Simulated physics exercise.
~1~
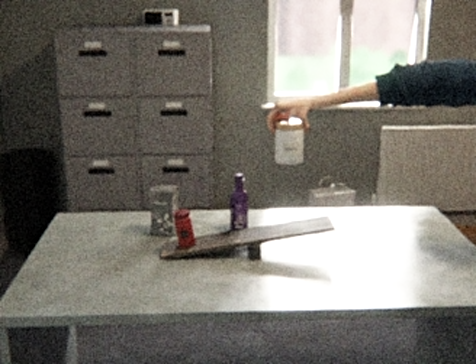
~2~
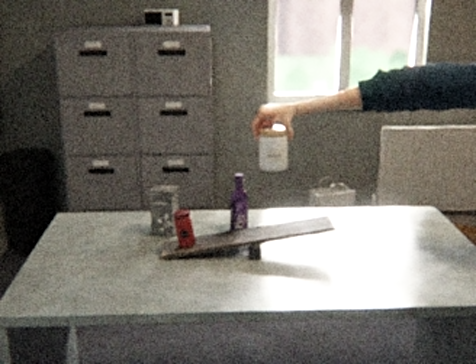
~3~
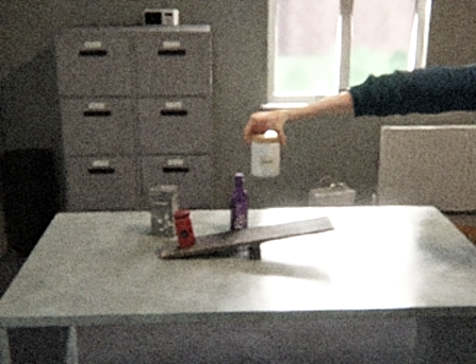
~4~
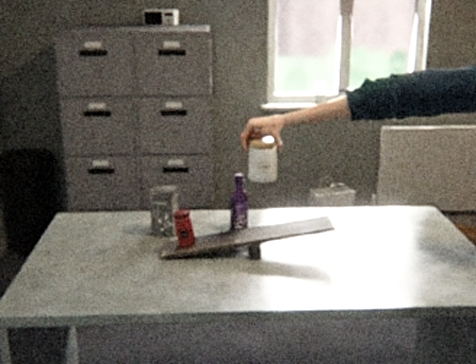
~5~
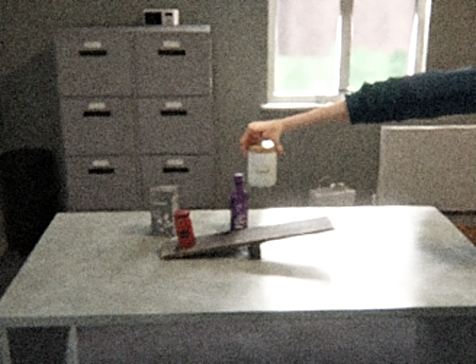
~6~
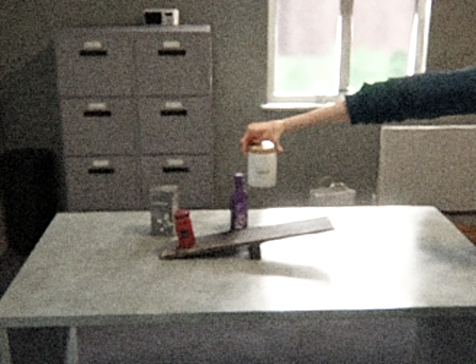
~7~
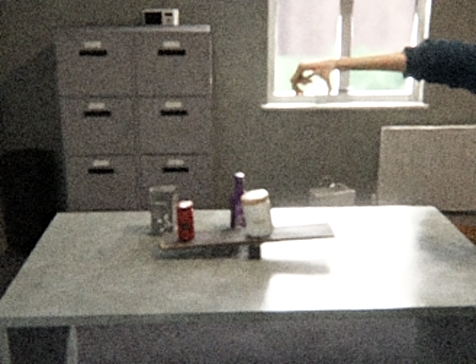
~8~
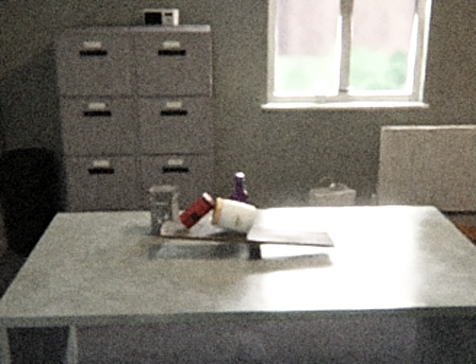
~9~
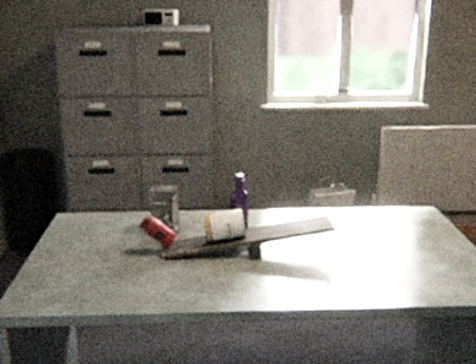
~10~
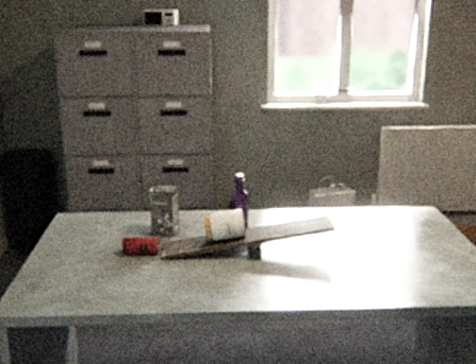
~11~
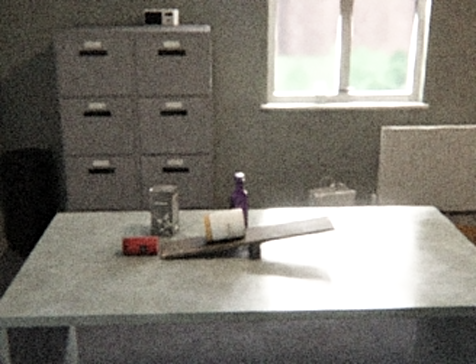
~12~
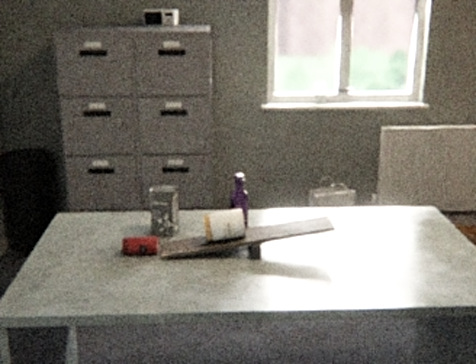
In a dim room with grey filing cabinets and a bright window, a pale table is seen from the front and slightly above. A dark plank rests across a small block, its left end low with a red shaker on it, while a grey carton and a purple bottle stand behind. A hand reaches in from the right, holds a white jar above the plank, then releases it and withdraws. The jar drops near the middle, the plank rocks, and jar and shaker topple together. The plank tips back left-end down, the jar lying on it and the shaker on the table at left.
